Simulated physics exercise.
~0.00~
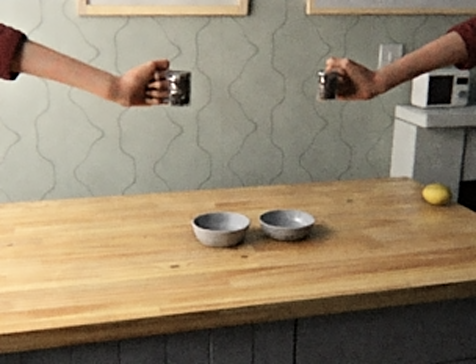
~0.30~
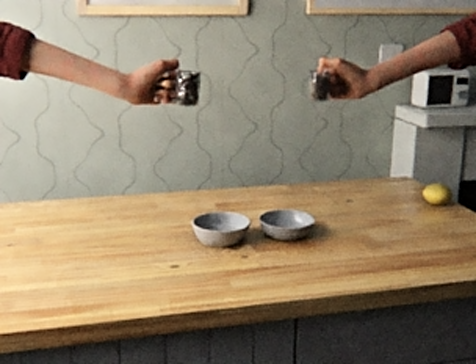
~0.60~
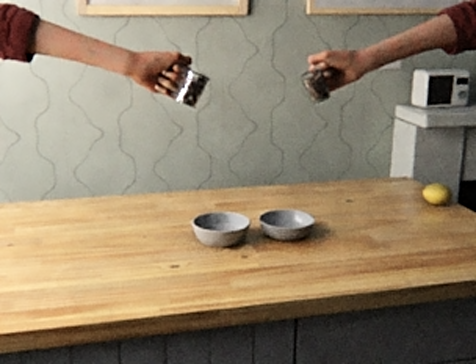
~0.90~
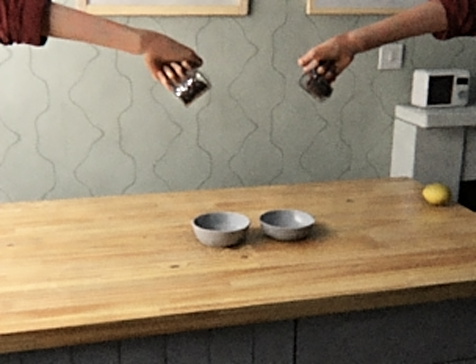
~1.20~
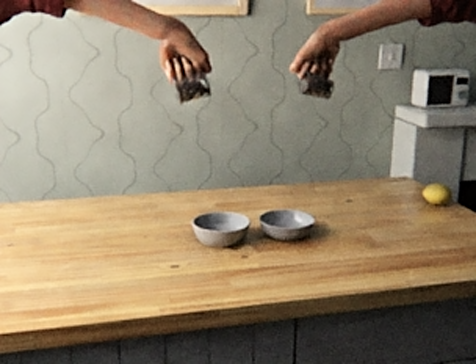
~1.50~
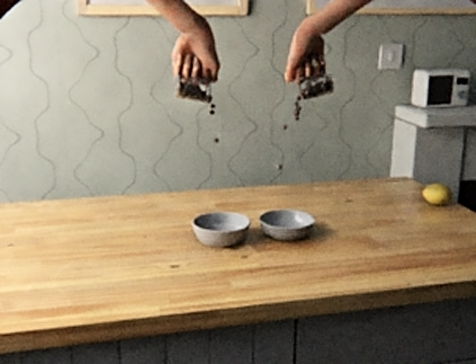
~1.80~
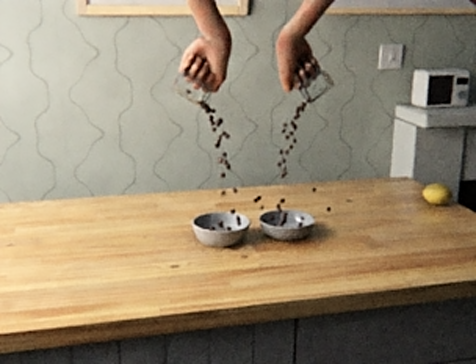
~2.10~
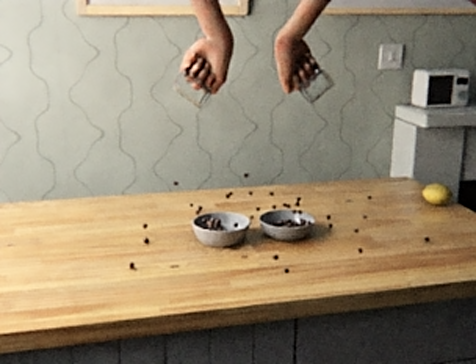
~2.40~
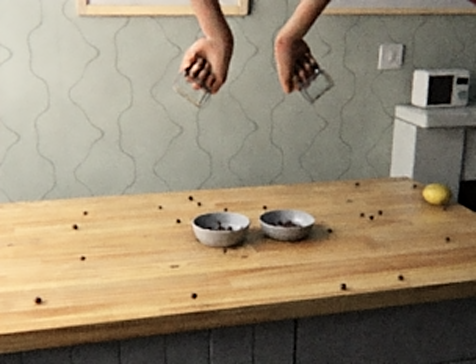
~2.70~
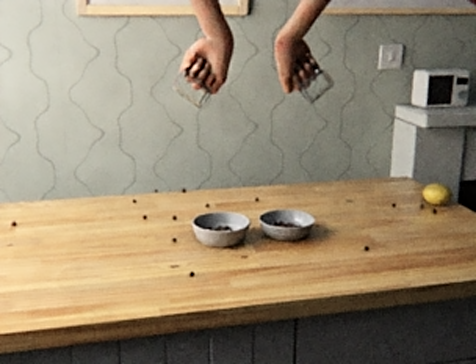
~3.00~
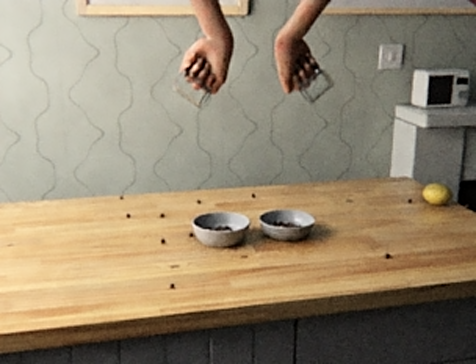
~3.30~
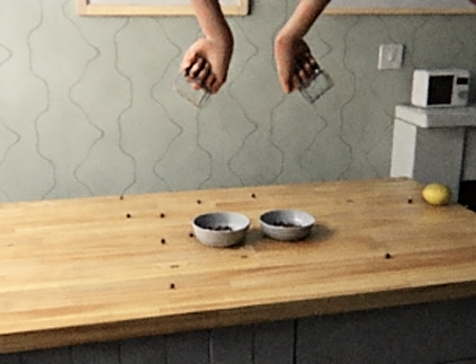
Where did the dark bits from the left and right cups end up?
Most of the bits from each cup landed in the bowls, but neither bowl kept them all in, and some from both the left and the right ended up outside.
At a wooden counter with a lemon near its far edge, two hands brought small clear cups inward and tipped them upside down over two shallow bowls, and dark bits poured out, most landing in the bowls while others bounced and scattered across the wood.
